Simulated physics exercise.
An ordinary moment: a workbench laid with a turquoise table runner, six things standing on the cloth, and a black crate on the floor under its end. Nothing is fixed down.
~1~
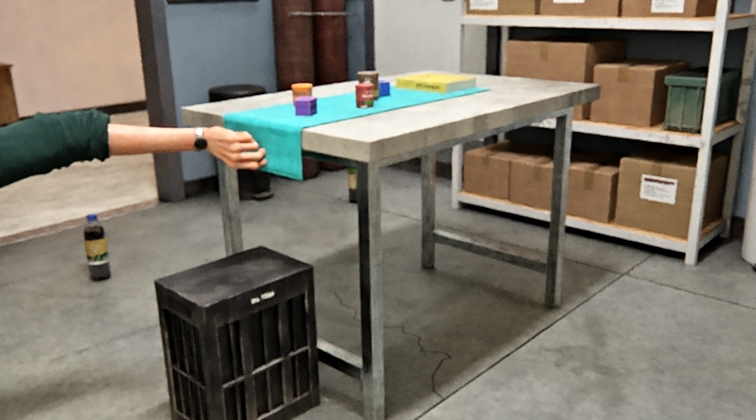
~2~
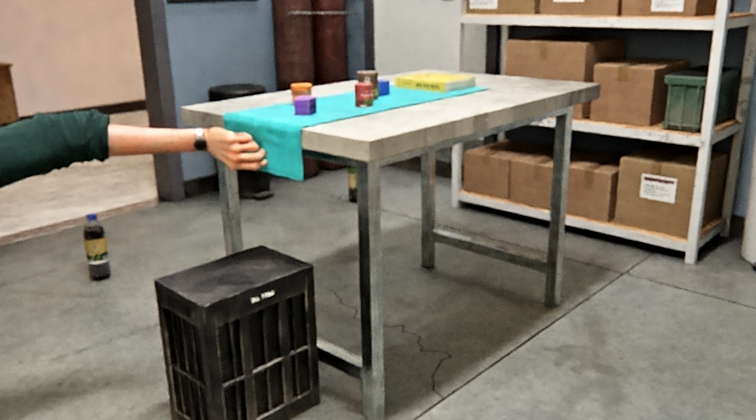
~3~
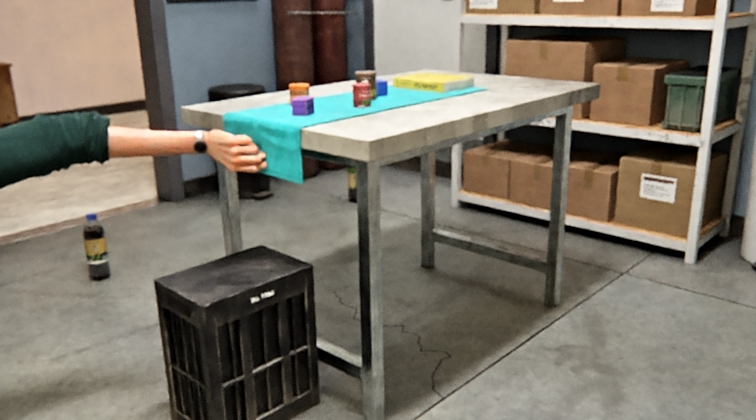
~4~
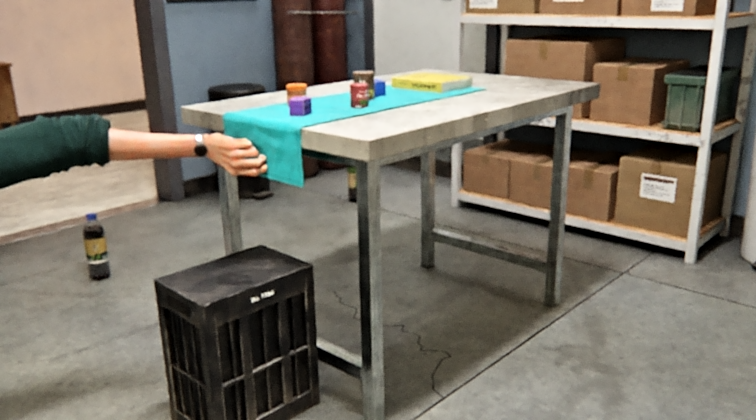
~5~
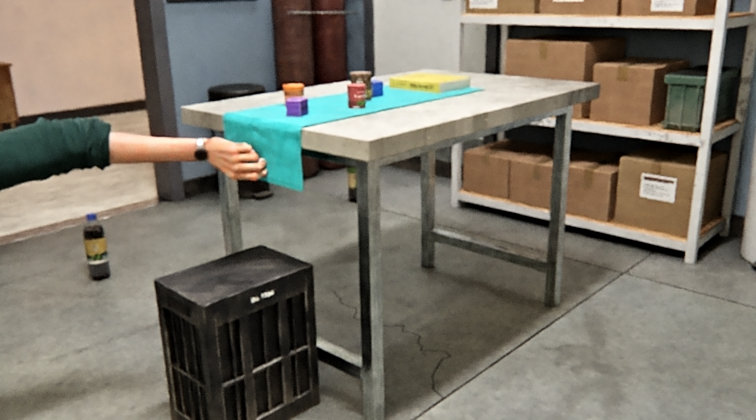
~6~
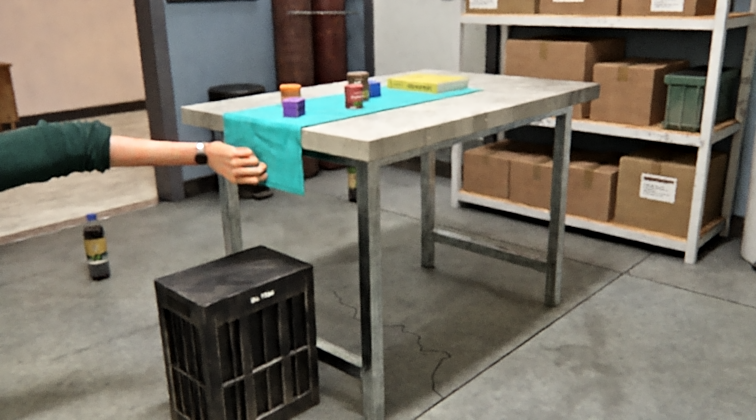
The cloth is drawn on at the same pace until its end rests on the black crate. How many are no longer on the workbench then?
The workbench loses two.
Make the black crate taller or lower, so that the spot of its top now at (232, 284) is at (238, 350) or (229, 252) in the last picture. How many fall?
The count: 4 and 1.
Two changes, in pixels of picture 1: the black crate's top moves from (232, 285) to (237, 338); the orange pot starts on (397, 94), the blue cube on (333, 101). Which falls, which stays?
The orange pot holds on; the blue cube is carried off.
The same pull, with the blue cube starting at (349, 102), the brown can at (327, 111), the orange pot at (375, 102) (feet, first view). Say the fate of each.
The blue cube does not fall, the brown can comes down, the orange pot survives.
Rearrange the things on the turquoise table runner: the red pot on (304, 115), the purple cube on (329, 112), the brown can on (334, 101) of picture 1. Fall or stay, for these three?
The red pot comes down, the purple cube drops off, the brown can keeps its place on top.
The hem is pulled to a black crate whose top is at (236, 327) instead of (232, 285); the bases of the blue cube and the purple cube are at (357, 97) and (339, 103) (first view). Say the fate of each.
The blue cube survives, the purple cube drops off.
Early on, hem near (266, 240); purple cube gone.
Midway, hem on the crate; purple cube and orange pot gone.
Finally, hem on the crate; purple cube and orange pot gone. The count of fallen things is two.
